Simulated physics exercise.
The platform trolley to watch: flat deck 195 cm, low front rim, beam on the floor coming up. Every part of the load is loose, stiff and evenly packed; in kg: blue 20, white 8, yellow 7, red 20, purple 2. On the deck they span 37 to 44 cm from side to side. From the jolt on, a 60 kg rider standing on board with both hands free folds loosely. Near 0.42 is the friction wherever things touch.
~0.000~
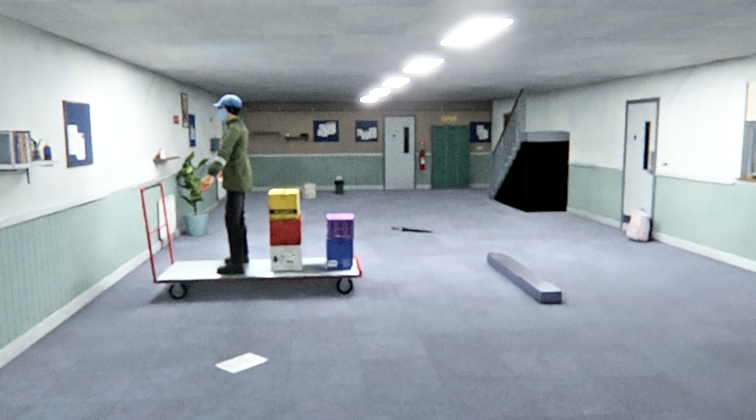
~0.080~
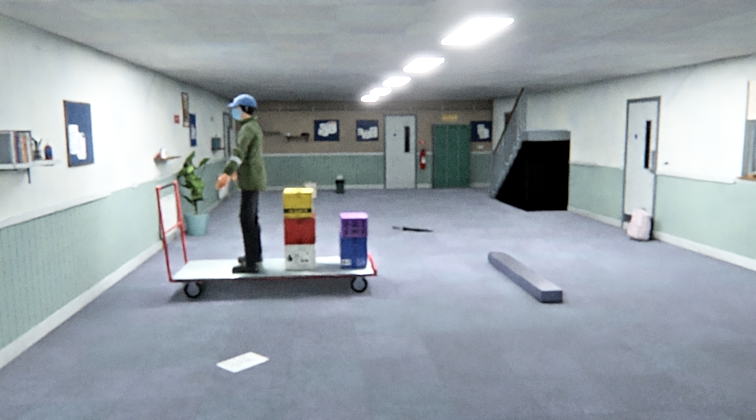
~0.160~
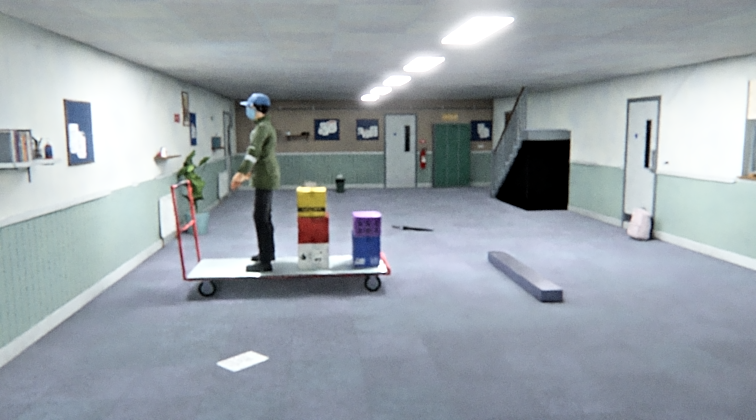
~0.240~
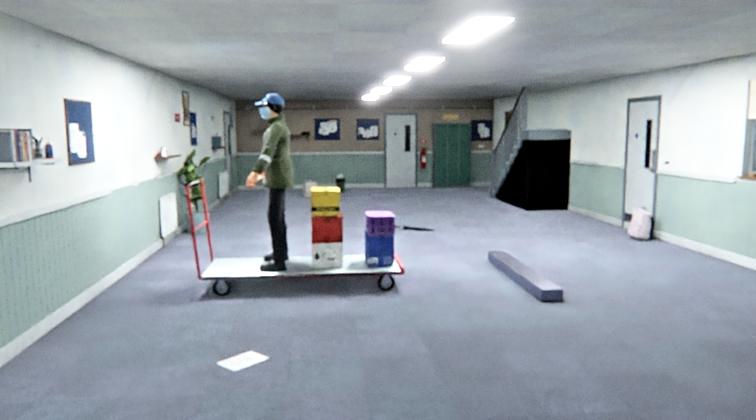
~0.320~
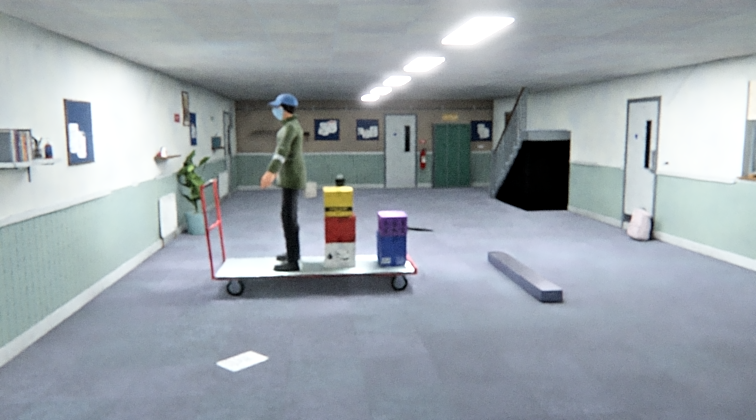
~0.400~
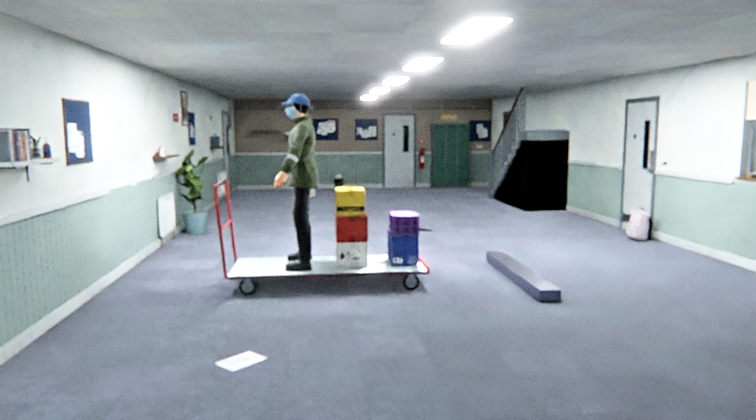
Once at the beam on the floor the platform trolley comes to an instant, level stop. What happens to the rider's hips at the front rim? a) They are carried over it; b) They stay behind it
They stay behind it.
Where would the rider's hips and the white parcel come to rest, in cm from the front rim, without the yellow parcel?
In that case hips 40 behind, white 50 behind.
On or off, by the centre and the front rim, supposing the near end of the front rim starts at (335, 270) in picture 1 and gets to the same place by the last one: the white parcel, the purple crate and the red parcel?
White stays aboard, purple comes off, red comes off.
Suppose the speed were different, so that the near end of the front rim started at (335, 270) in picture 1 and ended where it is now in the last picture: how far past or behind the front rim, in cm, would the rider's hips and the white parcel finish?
The hips would end 20 cm past the front rim, and the white one 20 cm behind it.
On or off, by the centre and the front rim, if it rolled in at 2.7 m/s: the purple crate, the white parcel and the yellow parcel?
Lab note: Purple - leaves the load, white - remains loaded, yellow - leaves the load.
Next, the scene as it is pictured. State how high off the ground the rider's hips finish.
Around 85 centimetres up.
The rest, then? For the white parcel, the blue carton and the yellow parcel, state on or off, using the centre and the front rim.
White: Still aboard; blue: Still aboard; yellow: No longer aboard.
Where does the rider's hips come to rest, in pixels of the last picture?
Roughly at (479, 200).
The wheels strike at 1.02 s.
After 1.57 s the rider's hips are 50 cm behind the rim, near (473, 200) in the last picture's view.
After 2.02 s the rider's hips are 49 cm behind the rim, near (475, 201) in the last picture's view.
At rest, 4.6 s, past the rim, yellow parcel and purple crate; behind it, blue carton, white parcel, red parcel and the rider's hips.
